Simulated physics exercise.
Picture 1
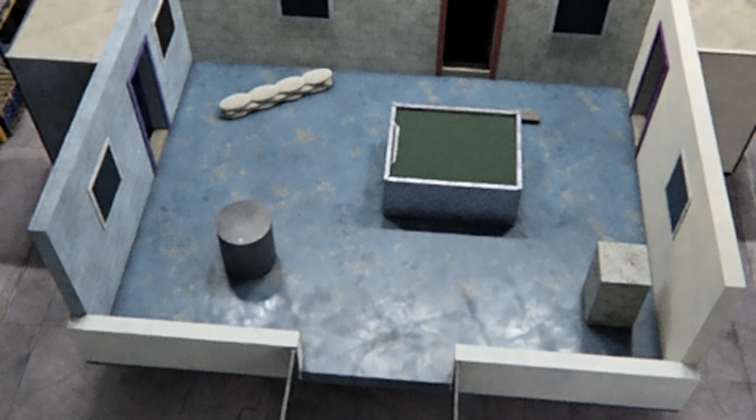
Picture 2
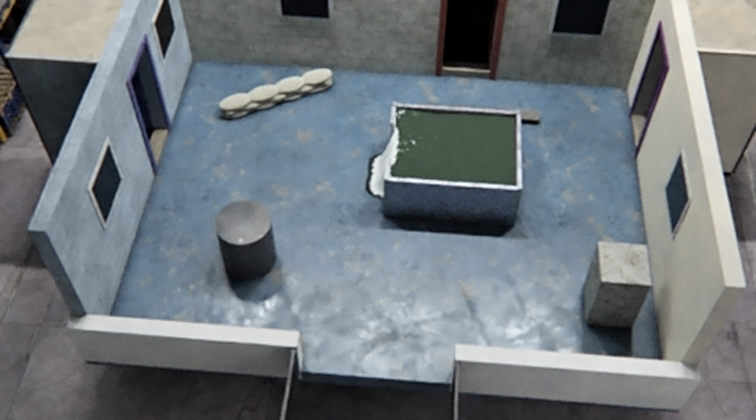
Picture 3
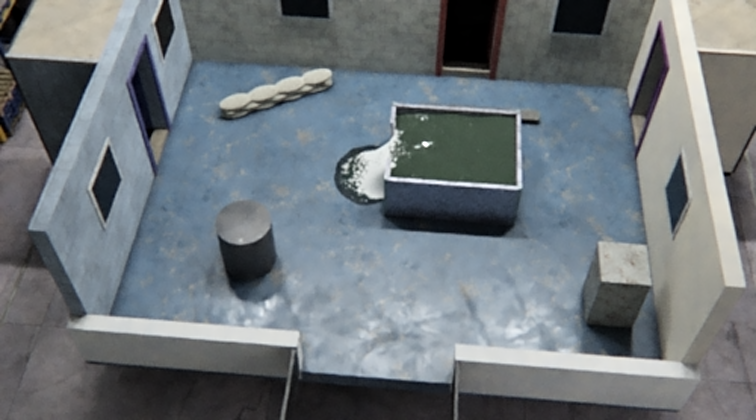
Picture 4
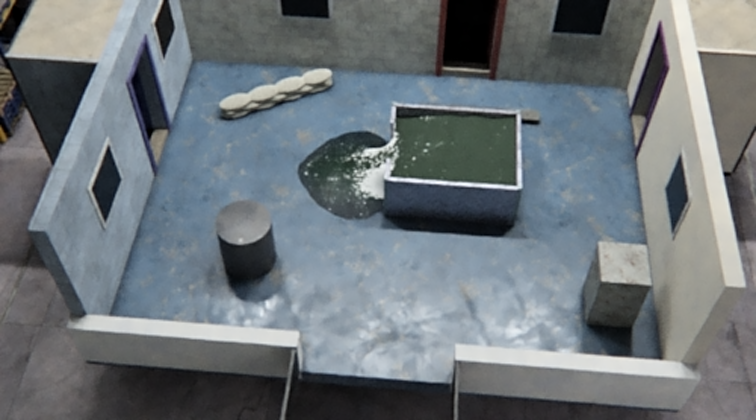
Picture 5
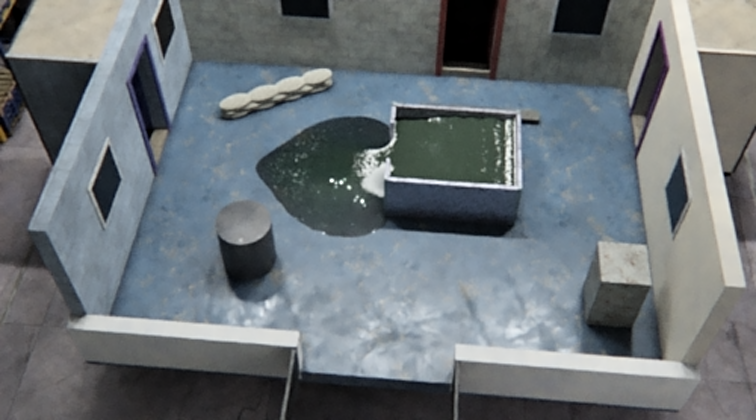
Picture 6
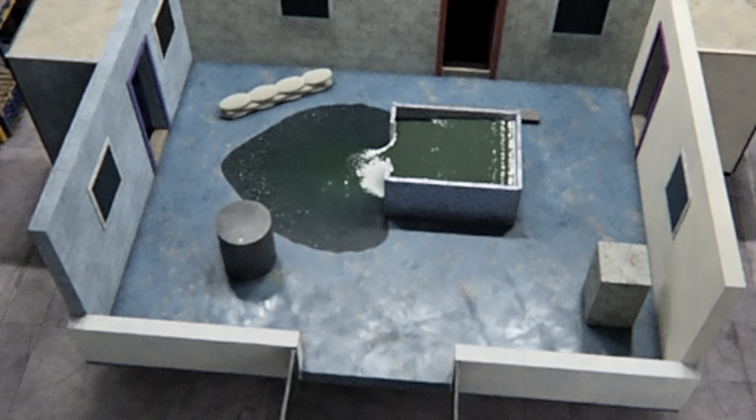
Dark green water breaks through the left side of a rectangular tank, foaming white at the gap, and spreads leftward in a widening pool across the floor as the level inside drops. The roofless, pale-walled workshop is seen from overhead, and the view stays still. On the worn blue floor, a cream twisted roll lies upper left, a grey cylinder stands lower left, and a pale block stands right.
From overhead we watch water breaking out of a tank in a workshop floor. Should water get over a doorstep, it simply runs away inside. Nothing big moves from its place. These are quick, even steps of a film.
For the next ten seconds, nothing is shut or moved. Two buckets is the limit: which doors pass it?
One by one: The blue door is going to be swamped. The red door is going to stay within two buckets. The purple door is going to stay within two buckets.
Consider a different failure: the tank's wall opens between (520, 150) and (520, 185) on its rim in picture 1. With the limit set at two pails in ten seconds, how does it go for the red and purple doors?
The red one falls short, the purple one goes past it.
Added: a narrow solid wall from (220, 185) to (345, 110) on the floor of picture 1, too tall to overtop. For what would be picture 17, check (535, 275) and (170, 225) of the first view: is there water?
Going in the order asked: Parched, inundated.
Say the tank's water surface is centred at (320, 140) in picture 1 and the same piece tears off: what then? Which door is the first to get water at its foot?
First: The one in blue.
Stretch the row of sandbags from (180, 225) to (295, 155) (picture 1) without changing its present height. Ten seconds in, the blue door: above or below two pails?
The blue door remains below.
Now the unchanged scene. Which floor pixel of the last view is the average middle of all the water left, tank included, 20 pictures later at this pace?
The centre of mass sits at about (326, 184).
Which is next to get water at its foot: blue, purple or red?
Answer: The blue door.
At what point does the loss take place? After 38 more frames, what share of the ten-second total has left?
Around 85 percent.
A moment on, water covers 25 % of the floor; the blue door under two buckets in, the red door not reached, the purple door not reached.
Next, water covers 35 % of the floor; the blue door over two buckets in, the red door not reached, the purple door not reached.
Then, water covers 45 % of the floor; the blue door far over two buckets in, the red door not reached, the purple door not reached.
Later, water covers 60 % of the floor; the blue door far over two buckets in, the red door wet at the sill, nothing in, the purple door not reached.
In the end, water covers 90 % of the floor; the blue door far over two buckets in, the red door wet at the sill, nothing in, the purple door wet at the sill, nothing in.
